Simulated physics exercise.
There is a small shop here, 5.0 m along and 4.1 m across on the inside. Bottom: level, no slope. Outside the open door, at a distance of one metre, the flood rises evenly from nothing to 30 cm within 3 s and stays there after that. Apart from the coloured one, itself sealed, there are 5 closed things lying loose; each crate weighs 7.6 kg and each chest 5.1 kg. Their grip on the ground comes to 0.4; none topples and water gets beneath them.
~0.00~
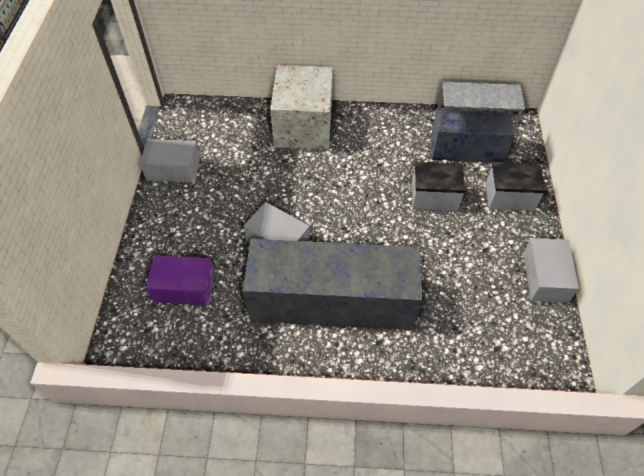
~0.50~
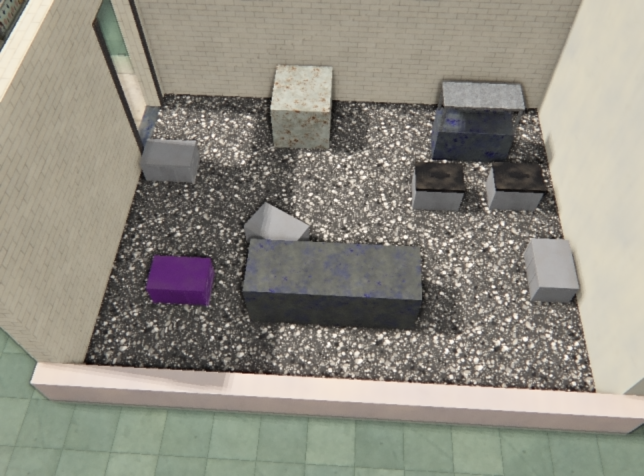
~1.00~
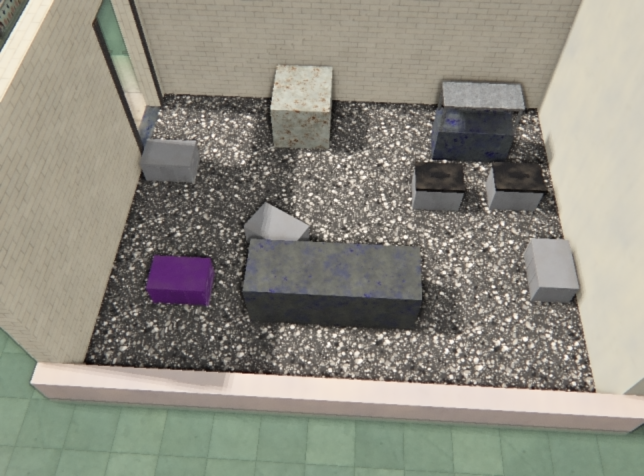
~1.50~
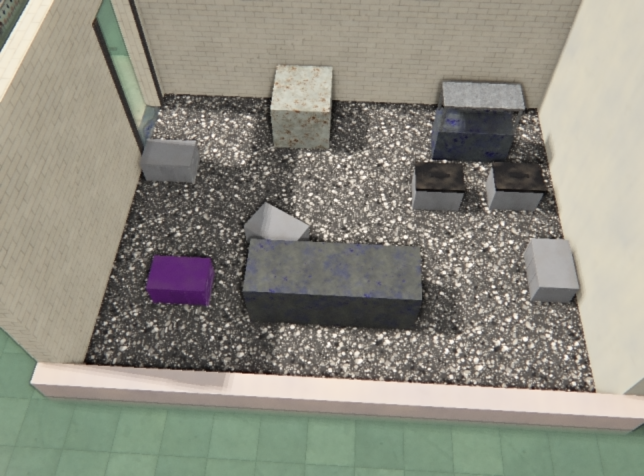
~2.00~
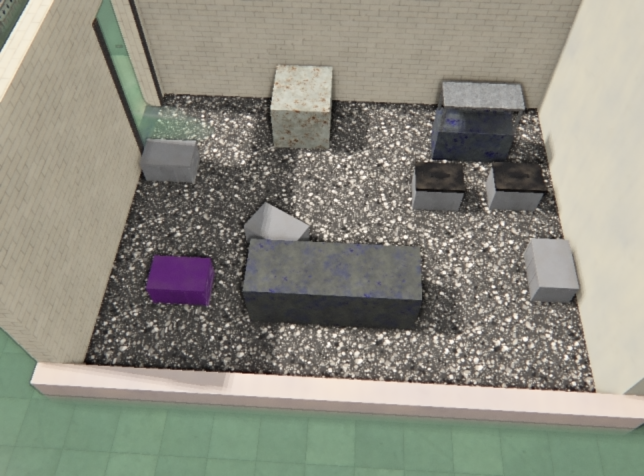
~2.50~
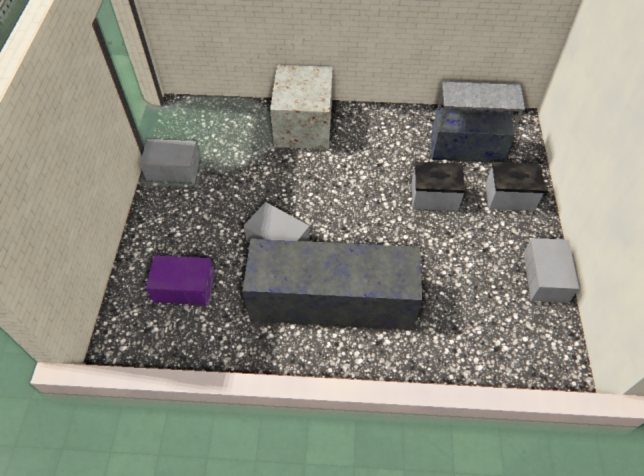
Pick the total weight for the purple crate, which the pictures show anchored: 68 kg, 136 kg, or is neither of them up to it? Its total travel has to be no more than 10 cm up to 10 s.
68 kg is enough.
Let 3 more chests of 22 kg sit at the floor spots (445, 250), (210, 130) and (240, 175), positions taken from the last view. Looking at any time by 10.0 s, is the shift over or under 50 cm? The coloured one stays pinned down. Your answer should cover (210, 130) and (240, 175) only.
Respectively, exceeded and exceeded.
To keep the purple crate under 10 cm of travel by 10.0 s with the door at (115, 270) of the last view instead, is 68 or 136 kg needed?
With that change, the small one suffices.
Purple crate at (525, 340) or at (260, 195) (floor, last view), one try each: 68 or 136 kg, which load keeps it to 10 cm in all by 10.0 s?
Note, in order: Both OK; both OK.
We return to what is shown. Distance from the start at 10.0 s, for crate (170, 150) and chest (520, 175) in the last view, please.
120 cm and 50 cm respectively.
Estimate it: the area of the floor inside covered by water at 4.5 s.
That flooded area is roughly 8.5 m2.
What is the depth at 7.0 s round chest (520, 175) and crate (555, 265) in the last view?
5 and 9 cm.
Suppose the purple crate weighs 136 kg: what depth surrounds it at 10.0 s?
Around 6 cm.
After 3.5 s the purple crate would be 0 cm from its start with 68 kg and 0 cm from its start with 136 kg; 0 cm of water round it then.
After 4.5 s the purple crate would be 0 cm from its start with 68 kg and 0 cm from its start with 136 kg; 0 cm of water round it then.
After 7.0 s the purple crate would be 0 cm from its start with 68 kg and 0 cm from its start with 136 kg; 4 cm of water round it then.
After 10.0 s the purple crate would be 0 cm from its start with 68 kg and 0 cm from its start with 136 kg; 6 cm of water round it then.
